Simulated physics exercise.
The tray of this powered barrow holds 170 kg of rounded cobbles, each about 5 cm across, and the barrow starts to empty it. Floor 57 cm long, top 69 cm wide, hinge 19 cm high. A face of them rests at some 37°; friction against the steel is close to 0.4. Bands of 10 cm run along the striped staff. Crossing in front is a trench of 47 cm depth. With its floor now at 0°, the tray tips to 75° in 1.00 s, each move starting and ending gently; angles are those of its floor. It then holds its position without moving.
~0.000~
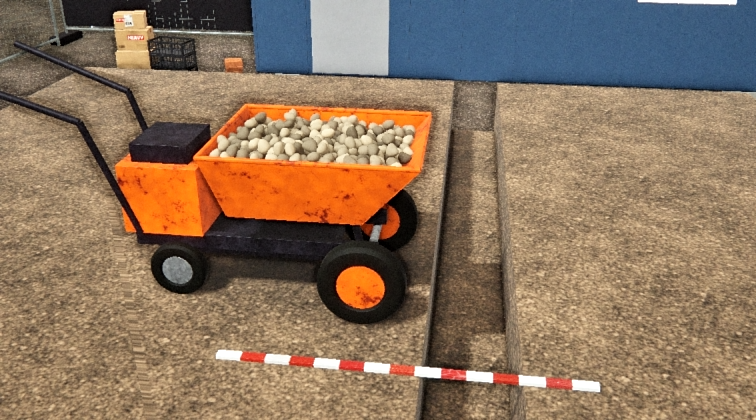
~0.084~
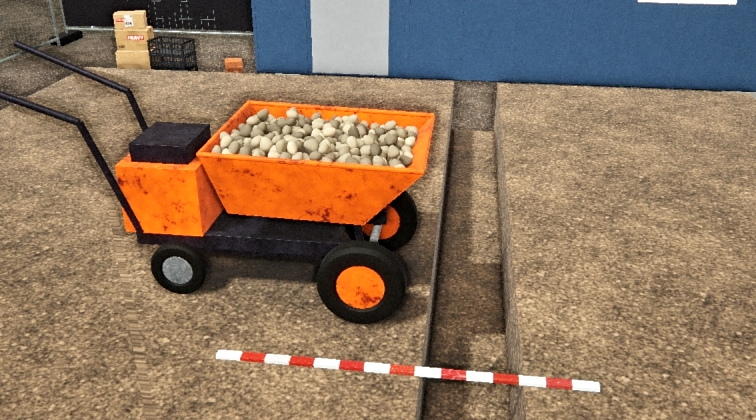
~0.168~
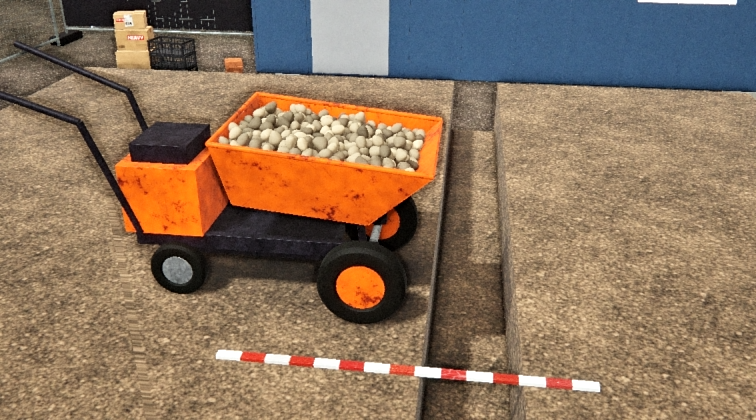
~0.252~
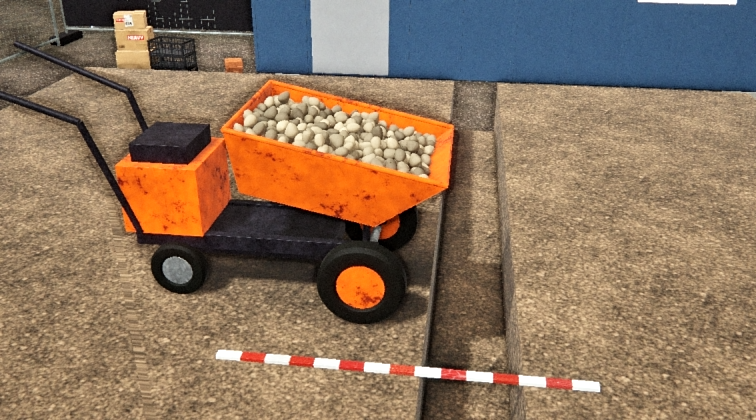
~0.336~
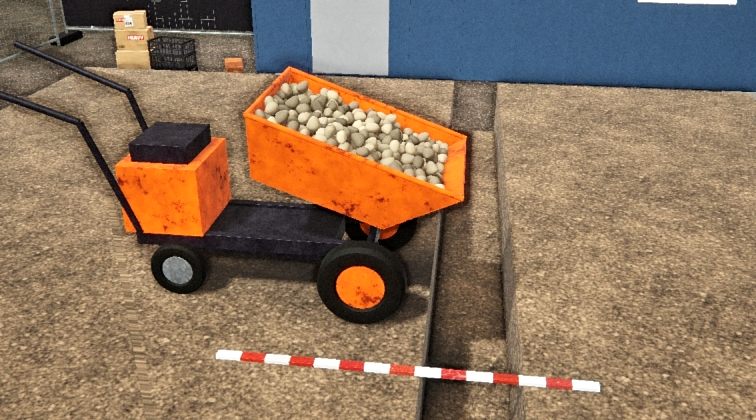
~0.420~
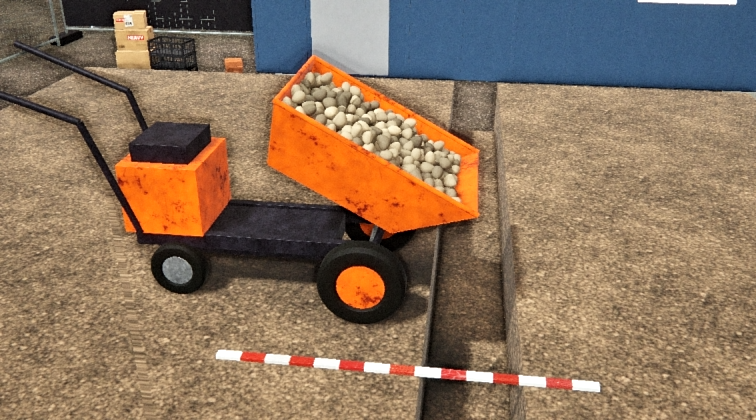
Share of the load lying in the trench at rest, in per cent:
27 per cent.
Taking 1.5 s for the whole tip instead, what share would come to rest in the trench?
It would come to roughly 30 per cent.
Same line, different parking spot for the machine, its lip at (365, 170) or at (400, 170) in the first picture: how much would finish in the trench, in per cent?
85 % and 50 %.
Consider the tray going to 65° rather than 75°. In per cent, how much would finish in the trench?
Roughly 35 percent.
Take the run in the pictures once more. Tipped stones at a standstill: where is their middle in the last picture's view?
(561, 292).
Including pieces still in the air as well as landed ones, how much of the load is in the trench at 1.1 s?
I'd put it near 5 per cent.
After 0.8 s the floor is at 63°; 100 % in the tray; the foremost stones are at (514, 257).
After 1.1 s the floor is at 75°; 48 % in the tray, 7 % in the trench, 44 % past the trench; the foremost stones are at (635, 290).
After 1.5 s the floor is at 75°; 15 % in the tray, 16 % in the trench, 69 % past the trench; the foremost stones are past the picture's edge.
After 3.4 s the floor is at 75°; 3 % in the tray, 27 % in the trench, 70 % past the trench; the foremost stones are past the picture's edge.
